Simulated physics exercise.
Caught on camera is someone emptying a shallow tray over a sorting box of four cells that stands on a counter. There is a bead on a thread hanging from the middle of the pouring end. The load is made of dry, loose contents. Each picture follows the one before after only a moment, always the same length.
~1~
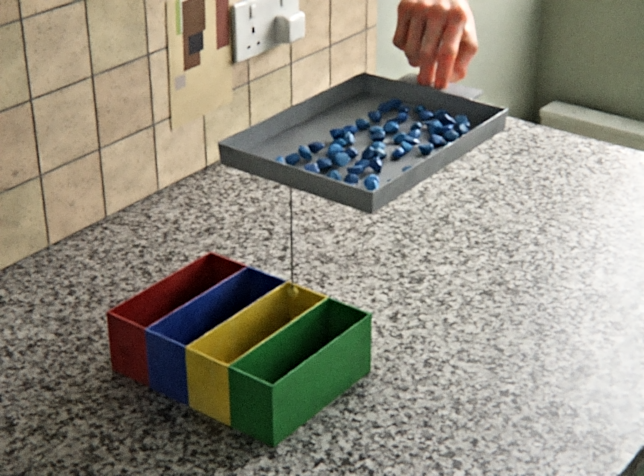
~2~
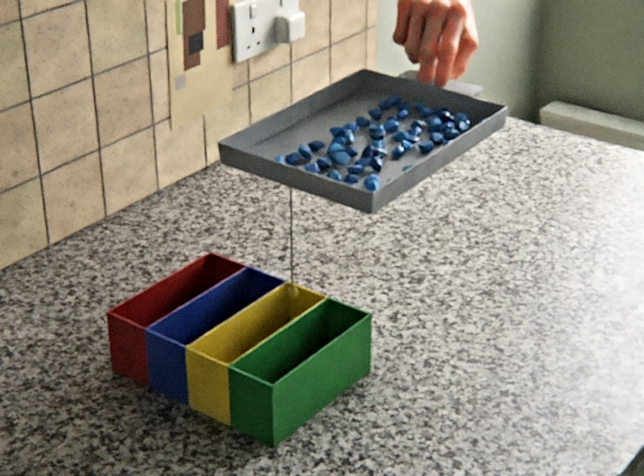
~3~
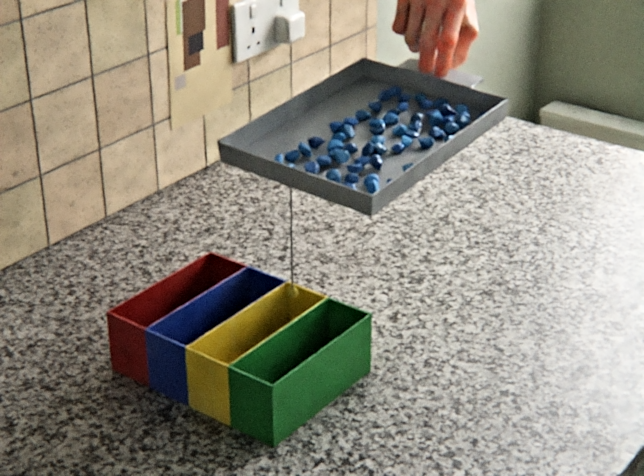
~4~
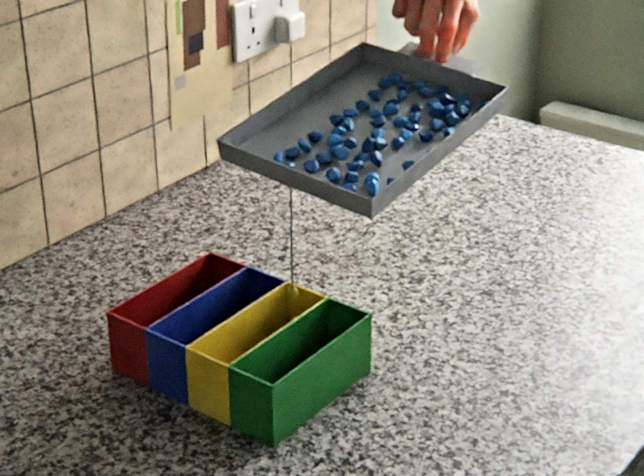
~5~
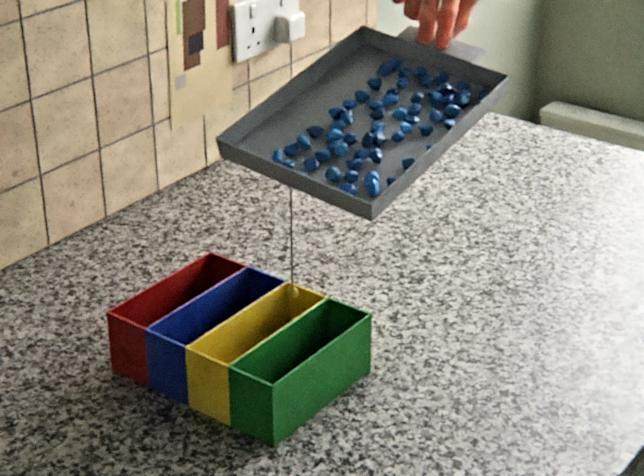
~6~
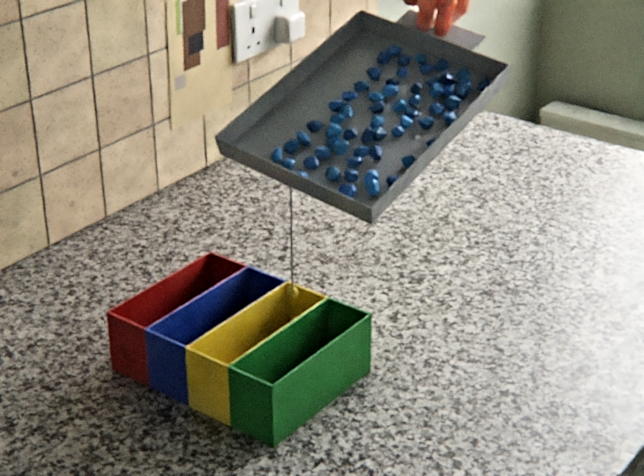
A hand tilts a gray tray of blue stones above a sorting box of four colored cells.
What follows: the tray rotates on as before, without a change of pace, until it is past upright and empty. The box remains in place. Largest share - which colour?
Green cell.
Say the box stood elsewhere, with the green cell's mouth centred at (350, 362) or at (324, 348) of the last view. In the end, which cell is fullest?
Try 1 - the cell in green; try 2 - the green cell.
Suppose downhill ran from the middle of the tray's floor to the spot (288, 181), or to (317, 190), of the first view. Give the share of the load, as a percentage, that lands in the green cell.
I'd say roughly 20 percent with the first slope, 40 percent with the other.
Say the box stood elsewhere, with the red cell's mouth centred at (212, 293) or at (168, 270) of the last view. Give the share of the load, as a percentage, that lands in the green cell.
In order, 70 % and 0 %.
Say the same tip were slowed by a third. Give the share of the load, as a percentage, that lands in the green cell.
Around 20 in every hundred.
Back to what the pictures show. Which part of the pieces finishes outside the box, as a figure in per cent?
Somewhere around 70 in a hundred.
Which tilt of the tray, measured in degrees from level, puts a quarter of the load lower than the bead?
90°.
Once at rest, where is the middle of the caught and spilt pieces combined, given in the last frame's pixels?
Around (345, 414).
Just after the last frame, tray tipped steeply; almost all on the tray; just a few falling or outside the box.
A moment on, tray tipped past a quarter turn; roughly half on the tray; about a tenth in the green cell; roughly half falling or outside the box.
Further on, tray tipped past a quarter turn; roughly a quarter in the green cell; roughly two thirds falling or outside the box.
When it is over, tray tipped past a quarter turn; roughly a quarter in the green cell; not one in the yellow cell; not one in the blue cell; not one in the red cell; roughly two thirds outside the box.
